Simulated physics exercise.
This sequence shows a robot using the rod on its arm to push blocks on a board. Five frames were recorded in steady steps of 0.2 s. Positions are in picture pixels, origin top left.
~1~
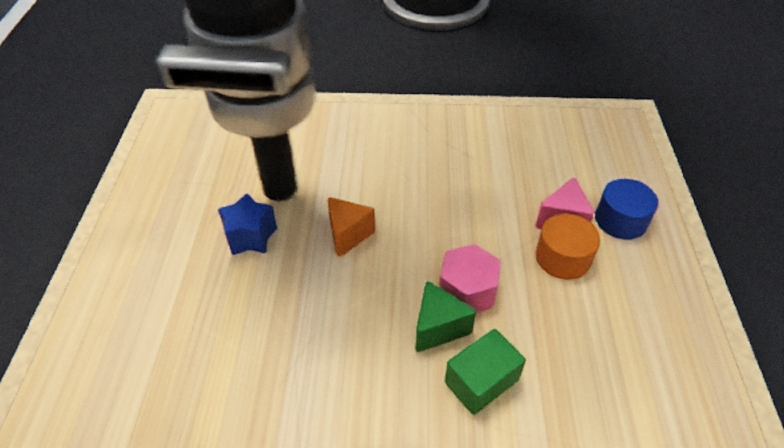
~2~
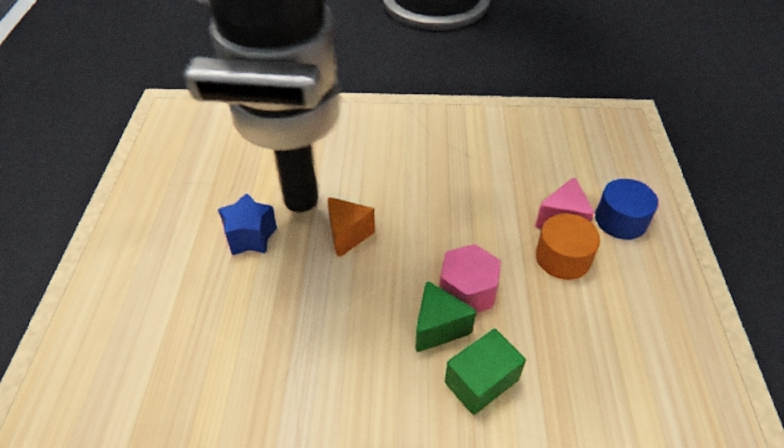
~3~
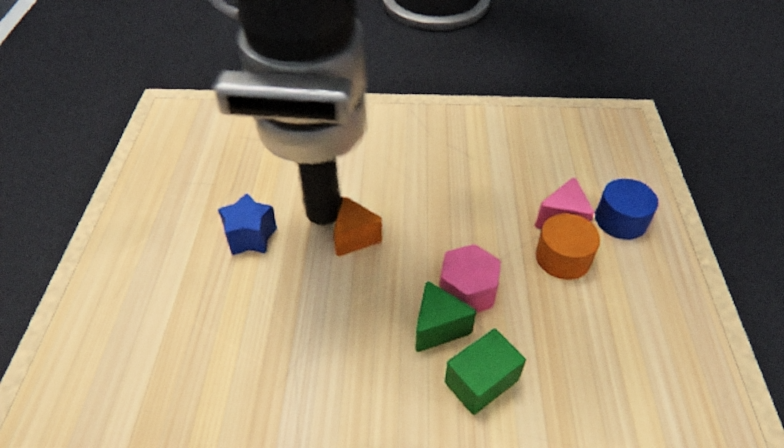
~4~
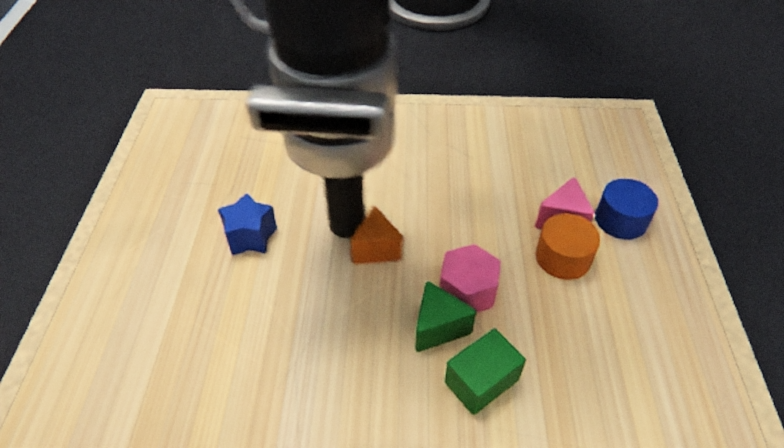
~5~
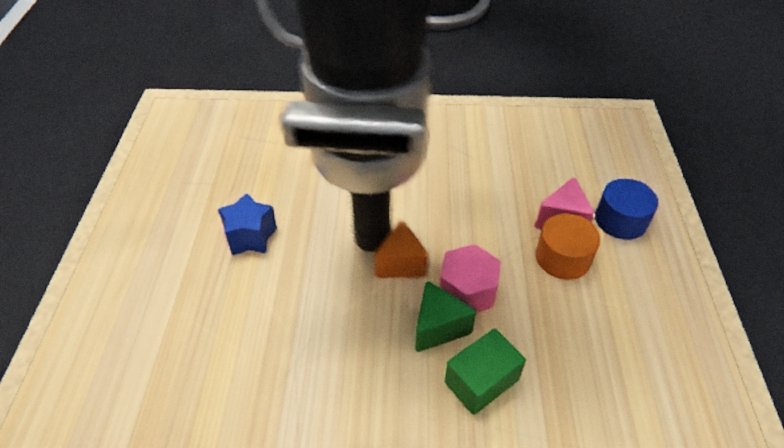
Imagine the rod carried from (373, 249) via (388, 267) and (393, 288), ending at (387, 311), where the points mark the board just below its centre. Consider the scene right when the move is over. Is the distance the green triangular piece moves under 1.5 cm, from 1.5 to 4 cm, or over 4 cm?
Verdict: Less than 1.5 cm.
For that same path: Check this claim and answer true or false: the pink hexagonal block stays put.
That is false.
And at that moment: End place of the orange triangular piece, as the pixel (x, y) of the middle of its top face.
Located at (430, 273).
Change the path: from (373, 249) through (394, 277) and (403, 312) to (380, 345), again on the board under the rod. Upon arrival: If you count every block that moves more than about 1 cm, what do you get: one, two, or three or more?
I reckon the push displaces three or more of the blocks by more than 1 cm.
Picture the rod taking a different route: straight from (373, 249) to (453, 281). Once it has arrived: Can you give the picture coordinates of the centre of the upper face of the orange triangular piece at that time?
Most likely (470, 289).
What follows on the original path. Halfway along, rod (392, 266); orange triangular piece (426, 267), turned 15° anticlockwise; pink hexagonal block (486, 274), turned 15° anticlockwise.
At the end, rod (387, 301); orange triangular piece (430, 273), turned 20° anticlockwise; green triangular piece (446, 315); pink hexagonal block (490, 275), turned 20° anticlockwise.
